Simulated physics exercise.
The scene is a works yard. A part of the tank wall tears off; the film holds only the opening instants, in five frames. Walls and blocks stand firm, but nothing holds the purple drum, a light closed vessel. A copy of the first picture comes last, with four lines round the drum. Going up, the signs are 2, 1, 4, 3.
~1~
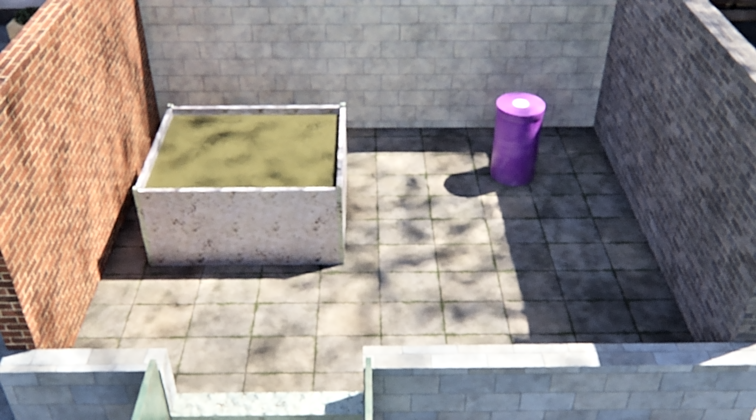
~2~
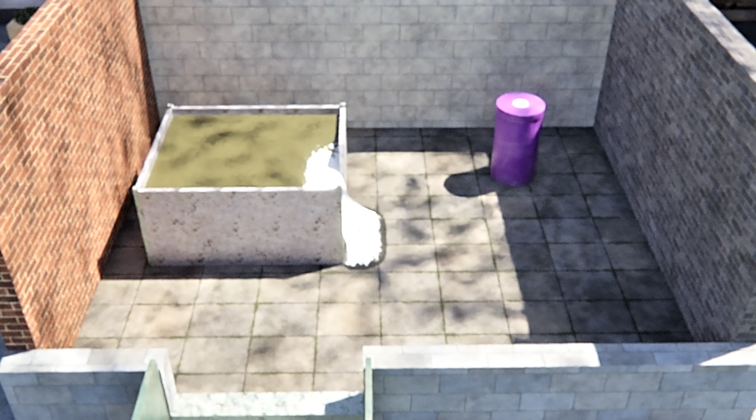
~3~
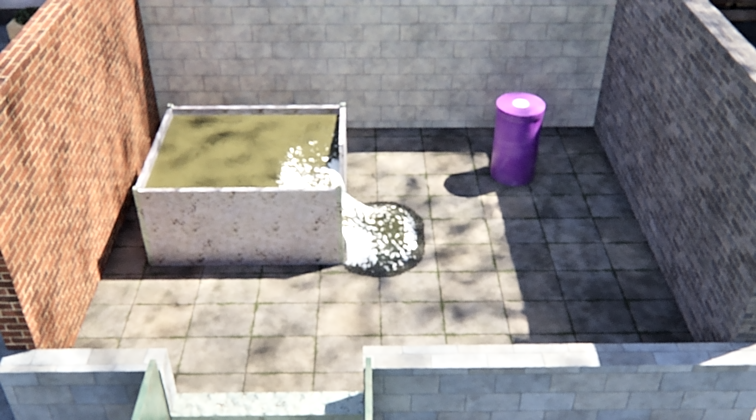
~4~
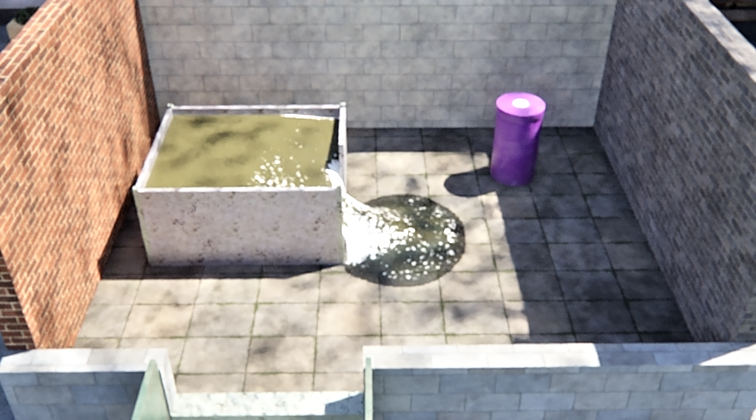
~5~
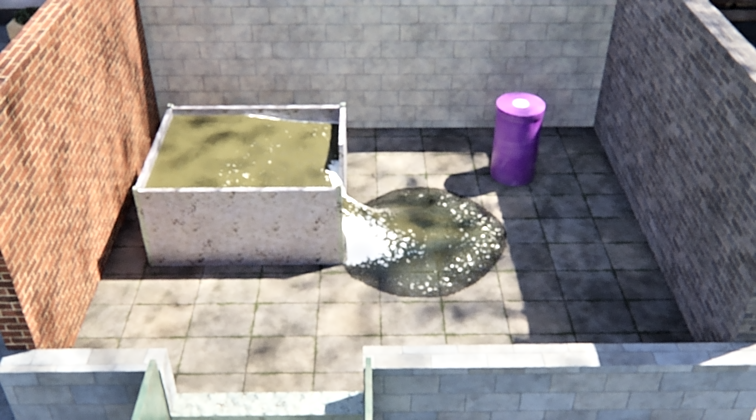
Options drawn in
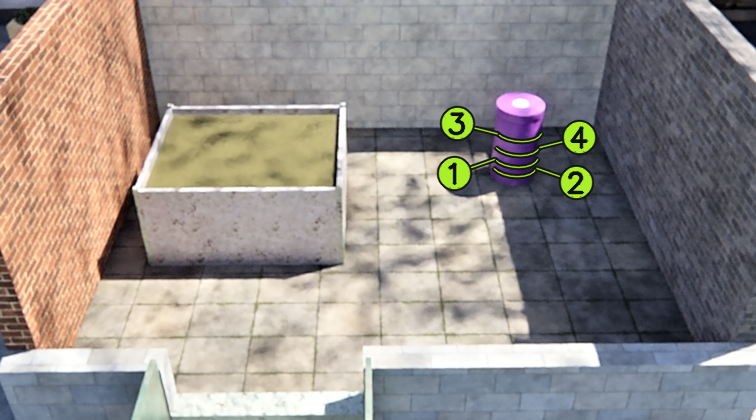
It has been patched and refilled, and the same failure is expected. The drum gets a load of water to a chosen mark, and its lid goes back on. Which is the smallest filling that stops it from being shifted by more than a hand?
1 is the one.
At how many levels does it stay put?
Three of them.
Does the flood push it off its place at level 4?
No.
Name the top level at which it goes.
2.
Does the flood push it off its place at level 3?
No.
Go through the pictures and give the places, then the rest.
The first picture shows lid of the purple drum at (521, 104); tank full, its middle at (249, 151); open gate at (266, 352).
In the second picture, 2 % of the ground under water, its edge towards the drum at (369, 211).
In the third picture, 4 % of the ground under water, its edge towards the drum at (404, 211).
In the fourth picture, 7 % of the ground under water, its edge towards the drum at (432, 204).
The fifth picture shows lid of the purple drum at (521, 104); 11 % of the ground under water, its edge towards the drum at (459, 198).
In lime, 1 at (518, 167); 2 at (517, 176); 3 at (522, 141); 4 at (520, 155); from the bottom up 2, 1, 4, 3.
With 1, it does not move.
With 2, it is pushed about twice its own width away.
With 3, it does not move.
With 4, it does not move.
